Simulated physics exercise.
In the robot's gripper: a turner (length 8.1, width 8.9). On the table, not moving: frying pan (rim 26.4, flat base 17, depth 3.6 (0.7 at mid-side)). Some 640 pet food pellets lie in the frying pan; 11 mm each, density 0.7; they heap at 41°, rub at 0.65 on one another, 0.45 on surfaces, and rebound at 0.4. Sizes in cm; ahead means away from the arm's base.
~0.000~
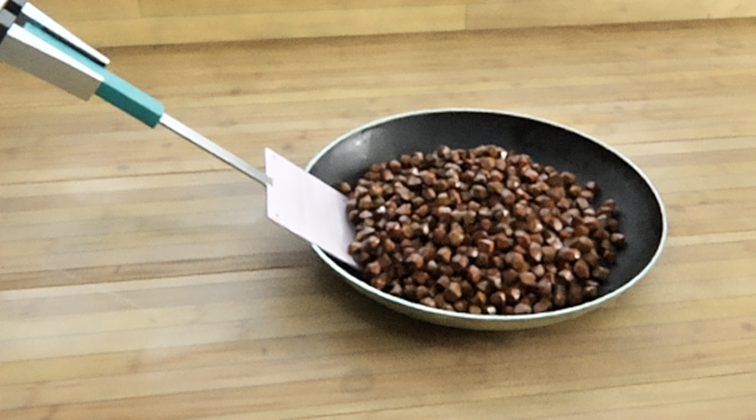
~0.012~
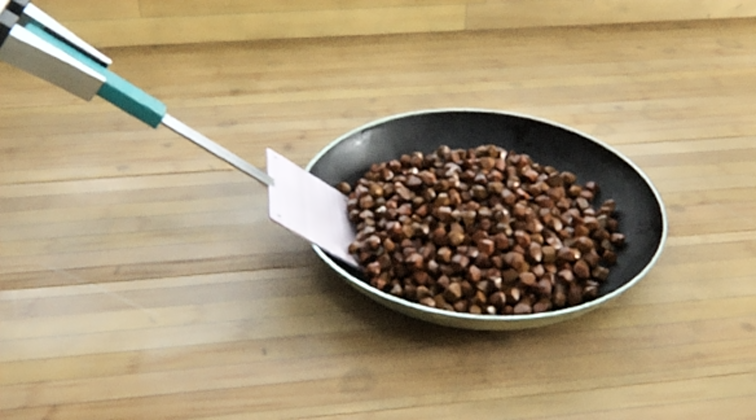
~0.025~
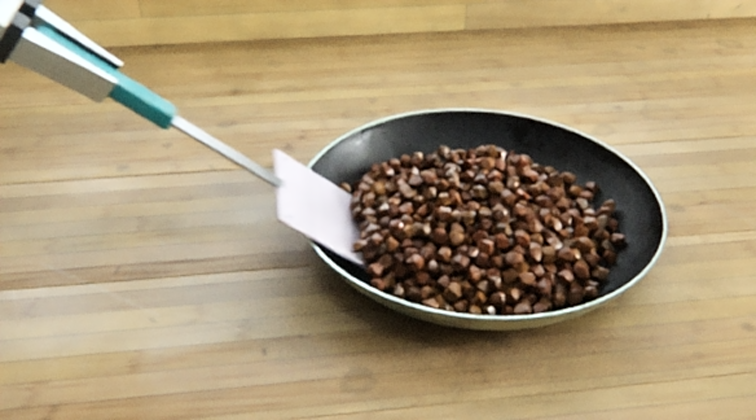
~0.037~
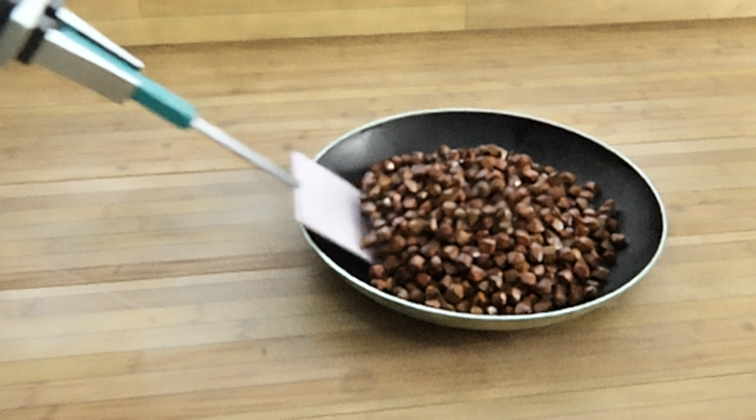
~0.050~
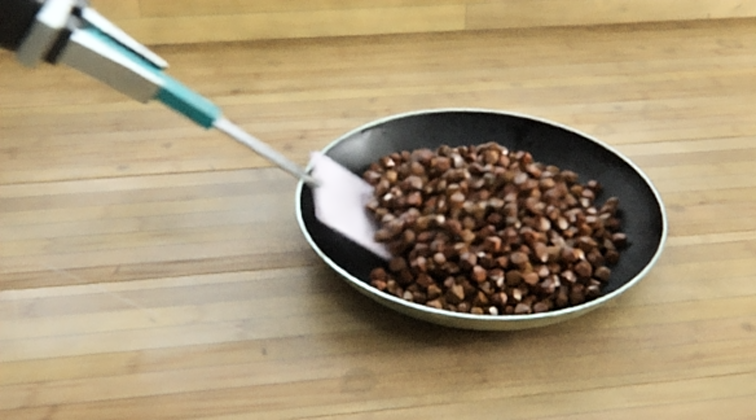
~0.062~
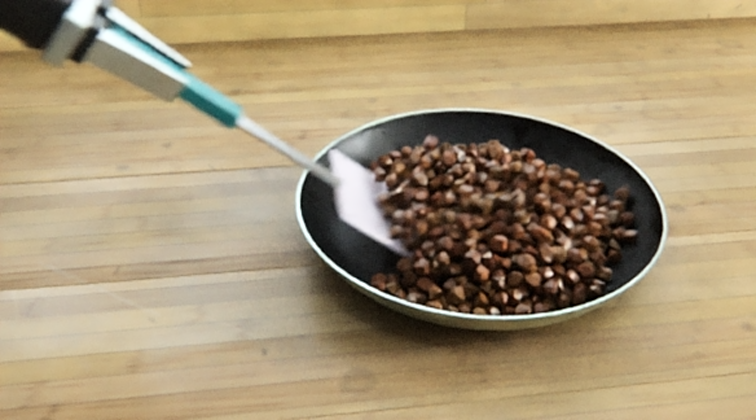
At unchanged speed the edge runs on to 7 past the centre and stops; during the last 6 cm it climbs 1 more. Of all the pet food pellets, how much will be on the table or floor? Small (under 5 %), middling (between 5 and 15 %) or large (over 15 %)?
A large share, over 15 %, ends on the table or floor.
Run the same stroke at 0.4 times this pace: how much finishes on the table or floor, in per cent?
Some 10 per cent.
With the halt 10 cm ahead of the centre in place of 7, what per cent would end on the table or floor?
It would be near 45 per cent.
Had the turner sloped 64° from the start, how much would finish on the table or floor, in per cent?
It would be near 25 per cent.
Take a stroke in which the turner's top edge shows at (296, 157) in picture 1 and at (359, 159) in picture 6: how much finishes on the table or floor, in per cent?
Some 20 per cent.
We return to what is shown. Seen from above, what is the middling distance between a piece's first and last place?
Some 7 cm.
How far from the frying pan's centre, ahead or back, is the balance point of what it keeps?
Roughly 4.5 cm ahead.
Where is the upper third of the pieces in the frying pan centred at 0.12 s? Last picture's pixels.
At about (517, 188).
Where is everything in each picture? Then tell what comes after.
The turner top edge at (266, 181), sloping 40°; upper third of the load around (477, 210), from x 345 to 615, top at y 150; 638 in the frying pan, in the first frame.
The turner top edge at (268, 181), sloping 40°; upper third of the load around (477, 210), from x 345 to 615, top at y 150, in the second frame.
The turner top edge at (278, 183), sloping 40°; upper third of the load around (472, 208), from x 345 to 615, top at y 150, in the third frame.
The turner top edge at (296, 184), sloping 40°; upper third of the load around (470, 206), from x 345 to 615, top at y 150, in the fourth frame.
The turner top edge at (316, 183), sloping 40°; upper third of the load around (469, 202), from x 345 to 620, top at y 150, in the fifth frame.
The turner top edge at (337, 182), sloping 40°; upper third of the load around (475, 196), from x 350 to 630, top at y 145; 638 in the frying pan, in the sixth frame.
After 0.09 s, sloping 40°, highest piece 7 above the table; 638 in the frying pan.
After 0.12 s, sloping 40°, highest piece 7 above the table; 637 in the frying pan, 1 on the blade or in flight.
After 0.34 s, sloping 40°, highest piece 6 above the table; 496 in the frying pan, 133 on the table or floor, 9 on the blade or in flight.
After 1.39 s, sloping 40°, highest piece 5 above the table; 493 in the frying pan, 145 on the table or floor.
In the end, 493 in the frying pan, 145 on the table or floor. That is 23 % on the table or floor.
